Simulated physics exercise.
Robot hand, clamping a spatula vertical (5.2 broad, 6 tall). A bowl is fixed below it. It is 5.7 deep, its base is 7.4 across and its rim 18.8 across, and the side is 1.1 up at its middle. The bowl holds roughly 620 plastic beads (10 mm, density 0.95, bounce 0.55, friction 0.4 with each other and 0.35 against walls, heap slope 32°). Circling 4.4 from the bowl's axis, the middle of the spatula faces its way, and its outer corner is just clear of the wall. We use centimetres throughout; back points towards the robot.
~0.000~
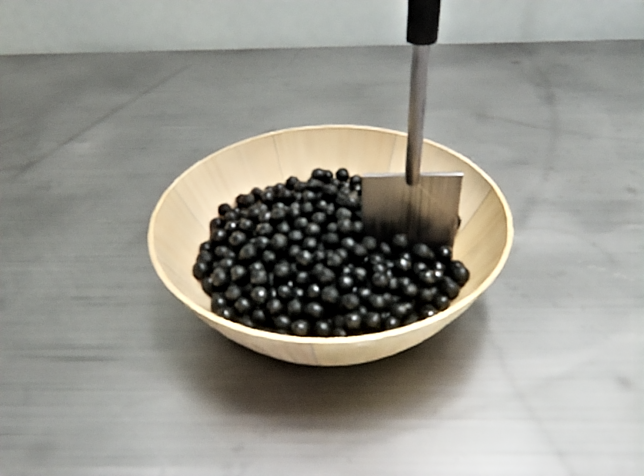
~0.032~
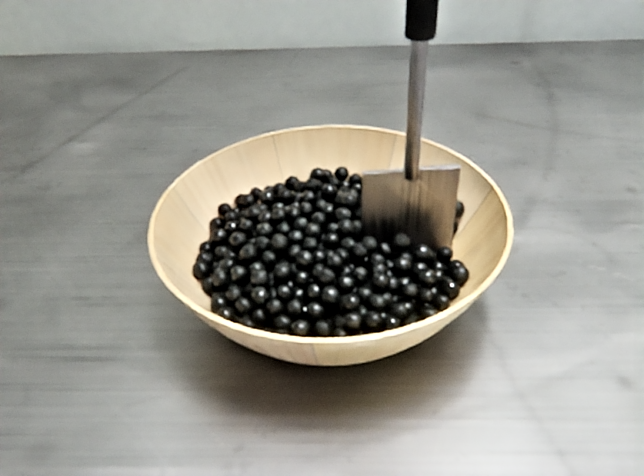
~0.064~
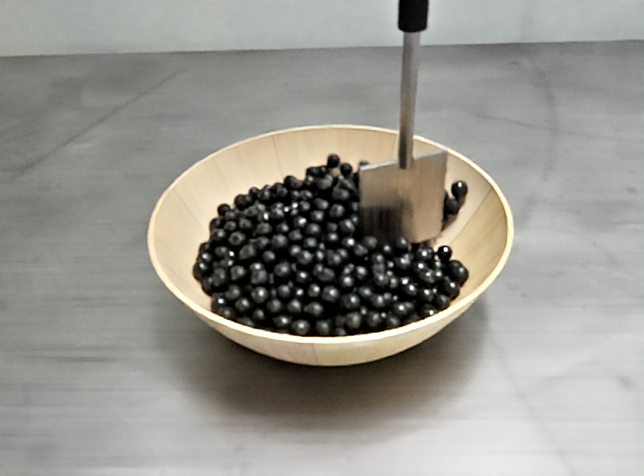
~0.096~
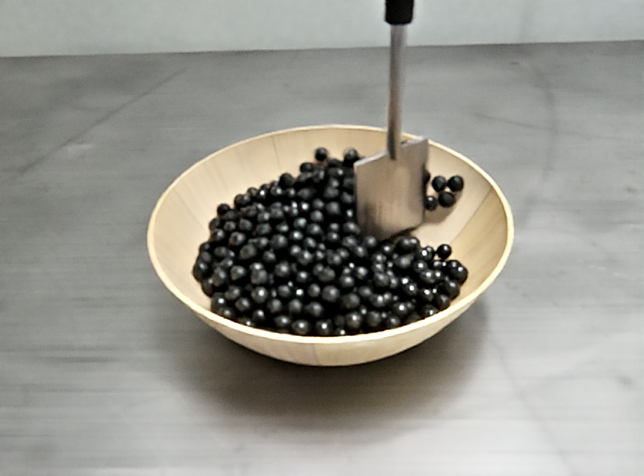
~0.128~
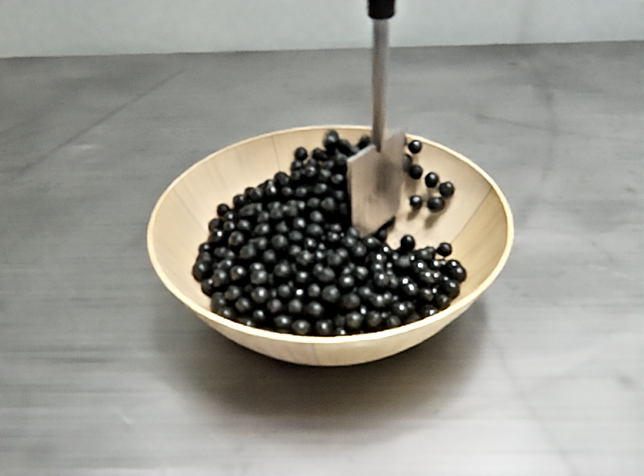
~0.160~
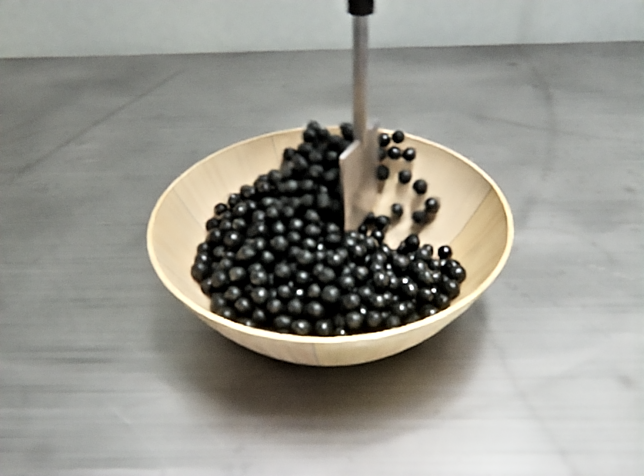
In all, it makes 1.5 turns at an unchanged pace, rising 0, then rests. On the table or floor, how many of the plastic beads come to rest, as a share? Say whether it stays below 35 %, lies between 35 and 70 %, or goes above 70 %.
It stays below 35 %.
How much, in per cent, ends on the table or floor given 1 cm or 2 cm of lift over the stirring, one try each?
I'd reckon around 20 and 15 per cent.
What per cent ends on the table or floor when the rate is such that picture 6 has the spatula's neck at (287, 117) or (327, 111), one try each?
Some 55 and 40 per cent respectively.
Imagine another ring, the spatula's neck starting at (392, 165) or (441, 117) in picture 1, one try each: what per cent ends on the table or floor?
Roughly 15 % and 15 %.
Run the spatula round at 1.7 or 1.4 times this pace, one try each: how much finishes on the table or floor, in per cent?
It would be some 50 and 40 percent respectively.
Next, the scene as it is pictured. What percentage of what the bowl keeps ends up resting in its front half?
I'd put it at roughly 70 per cent.
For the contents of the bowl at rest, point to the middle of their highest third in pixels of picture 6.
Around (248, 285).
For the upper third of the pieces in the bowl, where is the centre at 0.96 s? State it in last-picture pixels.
I'd put it close to (306, 169).
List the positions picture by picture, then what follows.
The first picture shows the spatula neck at (414, 148), 0° round; upper third of the load around (323, 242), from x 200 to 460, top at y 175; 620 in the bowl.
The second picture shows the spatula neck at (413, 144), 6° round; upper third of the load around (325, 239), from x 200 to 460, top at y 175.
The third picture shows the spatula neck at (406, 133), 21° round; upper third of the load around (329, 230), from x 200 to 460, top at y 160.
The fourth picture shows the spatula neck at (394, 124), 36° round; upper third of the load around (330, 218), from x 200 to 460, top at y 150.
The fifth picture shows the spatula neck at (379, 117), 51° round; upper third of the load around (325, 211), from x 200 to 460, top at y 135.
The sixth picture shows the spatula neck at (360, 113), 66° round; upper third of the load around (313, 205), from x 200 to 455, top at y 130; 620 in the bowl.
After 0.56 s, 252° round, highest piece 9 above the table; 554 in the bowl, 53 on the table or floor, 13 in flight or on the tool.
After 0.96 s, 78° round, highest piece 8 above the table; 499 in the bowl, 114 on the table or floor, 7 in flight or on the tool.
After 1.35 s, 180° round, highest piece 6 above the table; 463 in the bowl, 155 on the table or floor, 2 in flight or on the tool.
After 2.05 s, 180° round, highest piece 6 above the table; 463 in the bowl, 157 on the table or floor.
In the end, 463 in the bowl, 157 on the table or floor. That is 25 % on the table or floor.
